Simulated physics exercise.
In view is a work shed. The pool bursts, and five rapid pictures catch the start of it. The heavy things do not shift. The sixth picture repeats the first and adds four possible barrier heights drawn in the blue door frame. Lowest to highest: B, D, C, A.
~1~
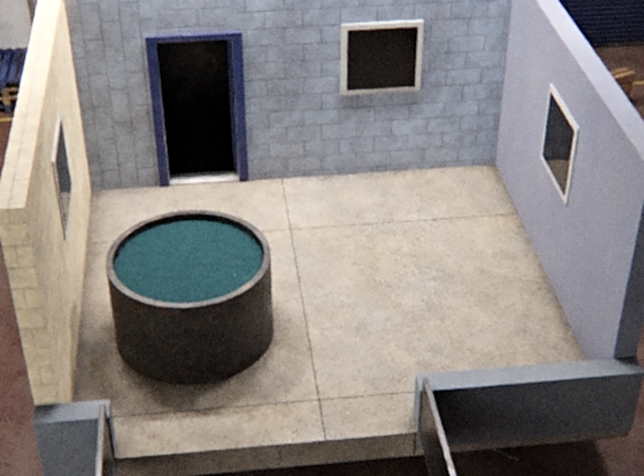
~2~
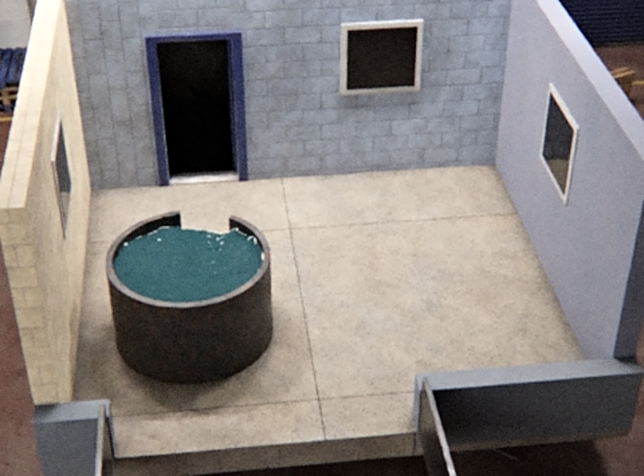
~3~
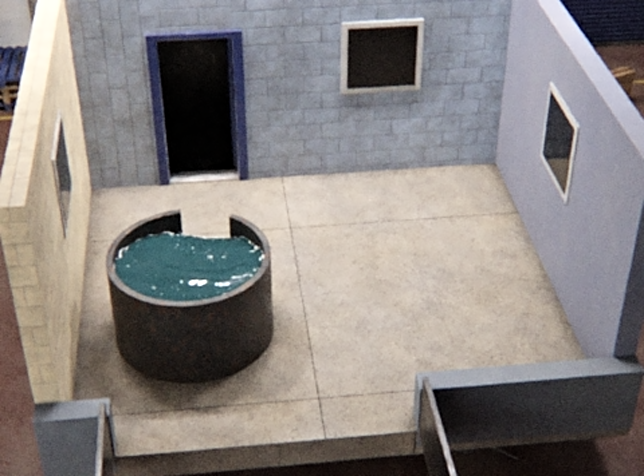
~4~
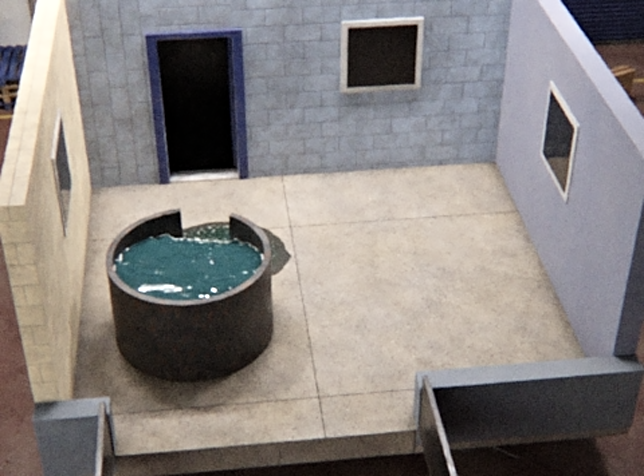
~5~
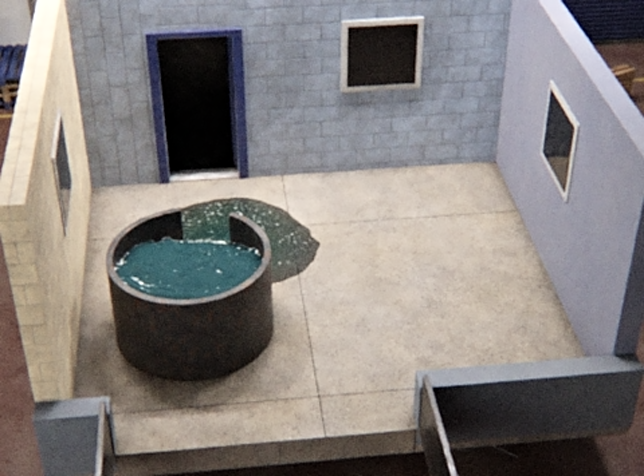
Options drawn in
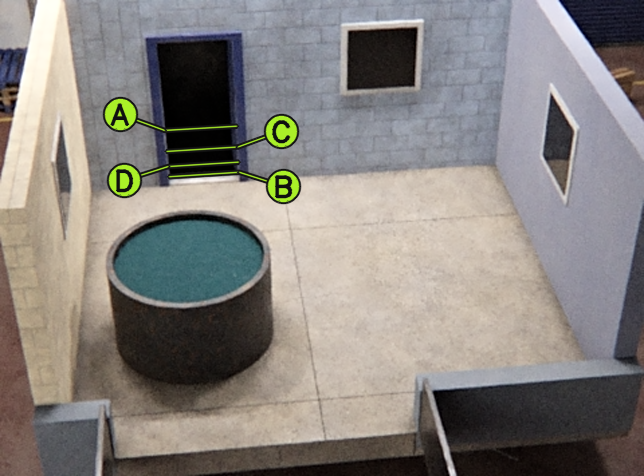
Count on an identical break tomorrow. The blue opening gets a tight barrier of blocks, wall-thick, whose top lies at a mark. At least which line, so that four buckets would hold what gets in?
D.
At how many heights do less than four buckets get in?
Three.
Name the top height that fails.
Here it is height B.
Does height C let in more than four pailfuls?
No, not at all.
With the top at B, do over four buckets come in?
Yes, it does.
In lime, A at (200, 128); B at (204, 174); C at (202, 149); D at (203, 164); from the bottom up B, D, C, A.
Choosing A, nothing gets over.
Choosing B, some 20 bucketfuls get in.
Choosing C, nothing gets over.
Choosing D, a bucket or two gets in.
